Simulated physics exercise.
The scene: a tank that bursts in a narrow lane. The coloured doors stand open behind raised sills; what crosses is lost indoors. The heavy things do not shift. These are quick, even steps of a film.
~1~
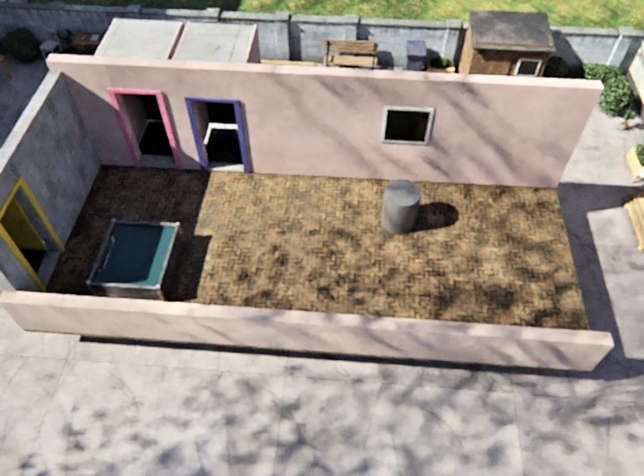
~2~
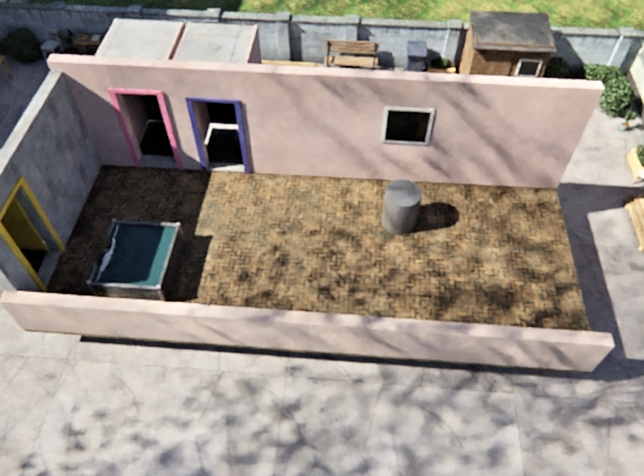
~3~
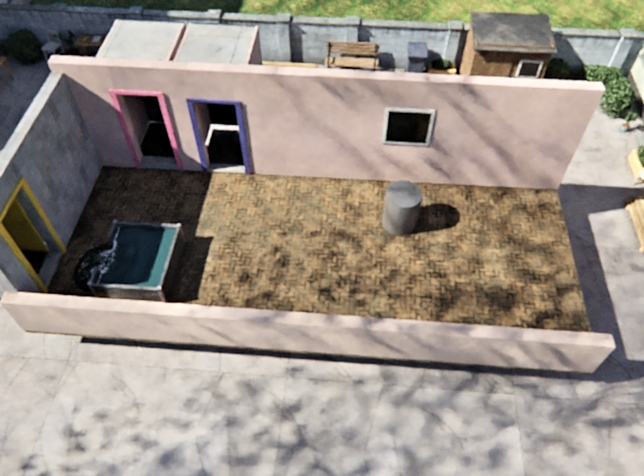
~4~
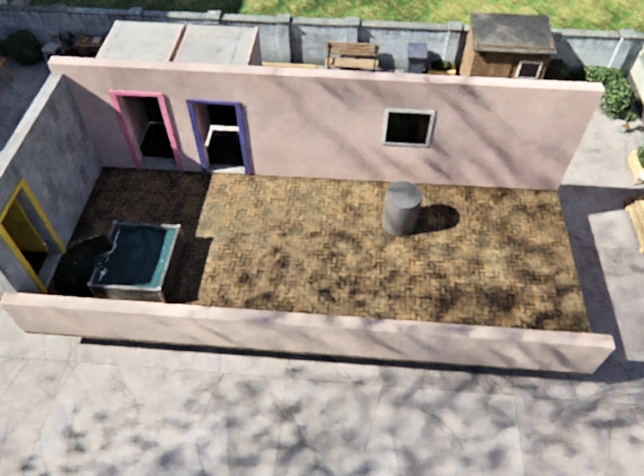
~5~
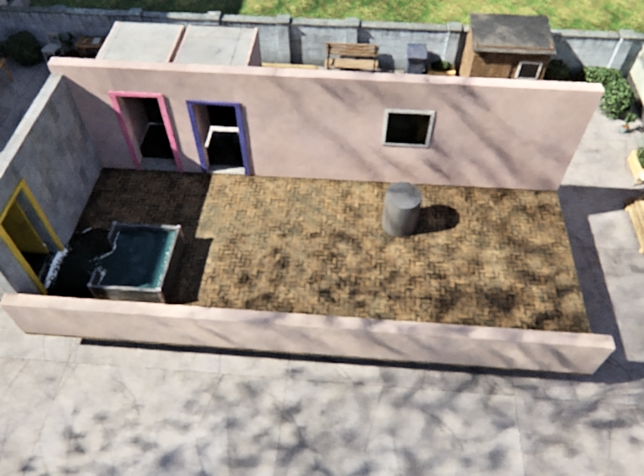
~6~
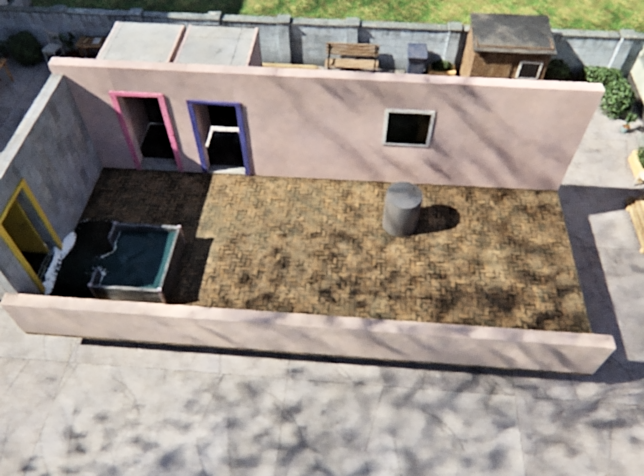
The video shows a walled, paved lane with coloured doorways and a grey cylinder, where water sits in an open tank, then pours out of its left side and spreads across the ground toward the yellow-framed doorway.
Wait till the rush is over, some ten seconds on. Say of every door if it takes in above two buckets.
One by one: The blue door stays under that; the yellow door takes more than that; the pink door stays under that.
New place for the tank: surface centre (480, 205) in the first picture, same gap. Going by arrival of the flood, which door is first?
That is the one in blue.
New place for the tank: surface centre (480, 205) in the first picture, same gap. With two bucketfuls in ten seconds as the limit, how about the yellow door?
My reading: The yellow one takes less.
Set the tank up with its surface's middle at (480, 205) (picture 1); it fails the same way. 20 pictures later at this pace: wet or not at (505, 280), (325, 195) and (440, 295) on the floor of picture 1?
One after the other: Dry, awash, under water.
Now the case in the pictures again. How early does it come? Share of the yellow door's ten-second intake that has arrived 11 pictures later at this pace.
Roughly 70 per cent.
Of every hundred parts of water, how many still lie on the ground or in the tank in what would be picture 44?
Close to 84 %.
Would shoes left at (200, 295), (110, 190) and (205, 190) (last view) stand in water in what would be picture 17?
In turn: Clear, awash, clear.
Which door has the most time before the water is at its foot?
Last comes the door marked blue.
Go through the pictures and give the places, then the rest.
The first picture shows still water in the open tank at (136, 255).
In the second picture, the front is at a hidden place, out from the gap at (110, 263).
In the third picture, water pours out at (111, 264) and has run to (78, 275).
In the fourth picture, the front is at (55, 274), out from the gap at (110, 264).
In the fifth picture, water pours out at (110, 265) and has run to (46, 295).
In the sixth picture, water pours out at (110, 264) and has run to a hidden place.
A moment on, water covers 5 % of the floor; the blue door not reached, the yellow door over two buckets in, the pink door not reached.
Next, water covers 10 % of the floor; the blue door not reached, the yellow door far over two buckets in, the pink door not reached.
Then, water covers 20 % of the floor; the blue door wet at the sill, nothing in, the yellow door far over two buckets in, the pink door wet at the sill, nothing in.
Later, water covers 35 % of the floor; the blue door wet at the sill, nothing in, the yellow door far over two buckets in, the pink door wet at the sill, nothing in.
In the end, water covers 55 % of the floor; the blue door wet at the sill, nothing in, the yellow door far over two buckets in, the pink door wet at the sill, nothing in.
